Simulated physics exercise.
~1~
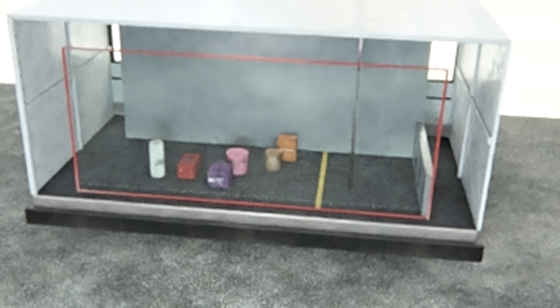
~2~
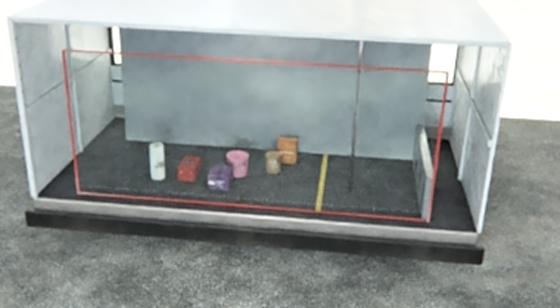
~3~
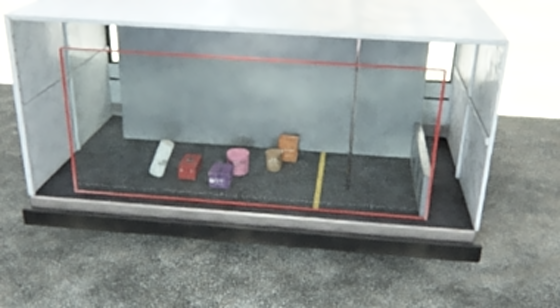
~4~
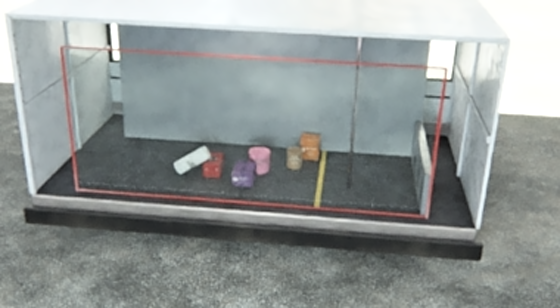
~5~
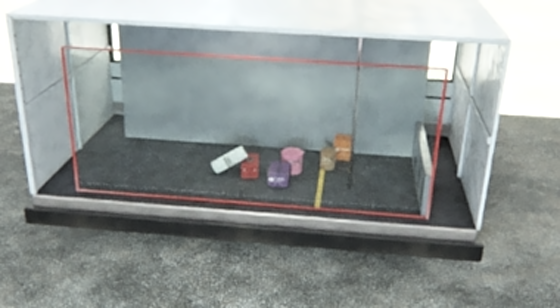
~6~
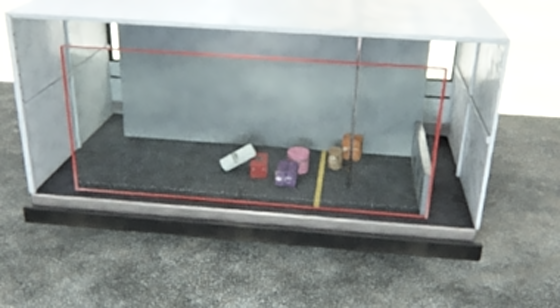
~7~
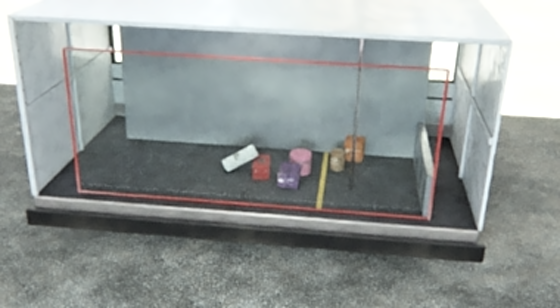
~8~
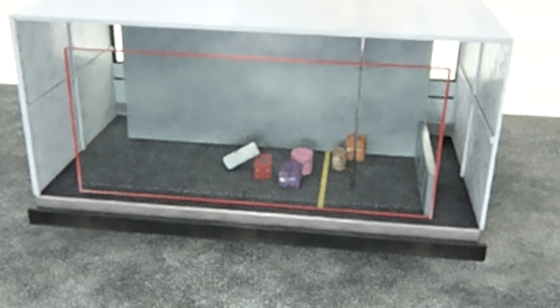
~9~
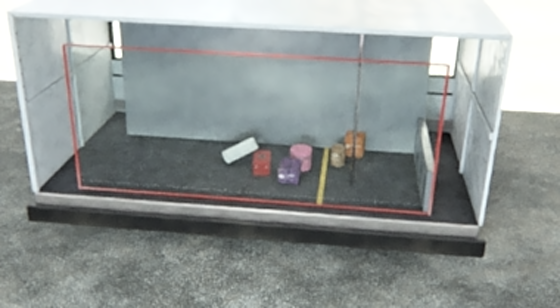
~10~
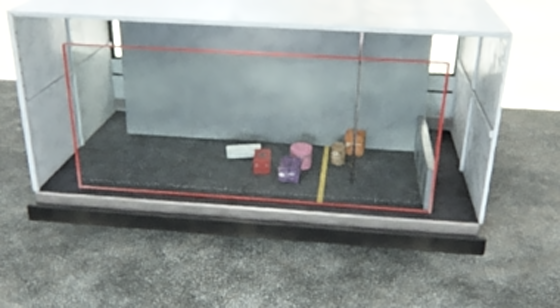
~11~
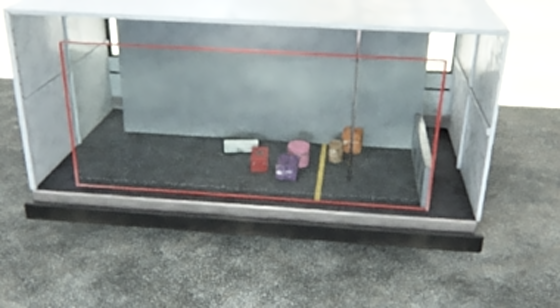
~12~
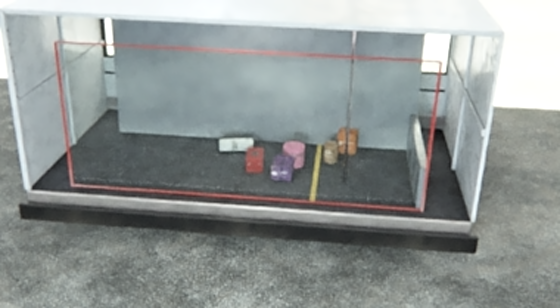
At first, a white roll stands upright at the left of a group of loose goods on the dark floor of an open-fronted bay, with a red toolbox, purple carton, pink bucket, brown bucket and orange carton beside it. The roll leans over to the right, and then all the goods slide right together. As they move, the roll drops onto its side, while the orange carton and brown bucket cross the yellow line. The sliding stops, and the roll turns slightly where it lies. At the end, the toolbox, purple carton and pink bucket rest short of the line.
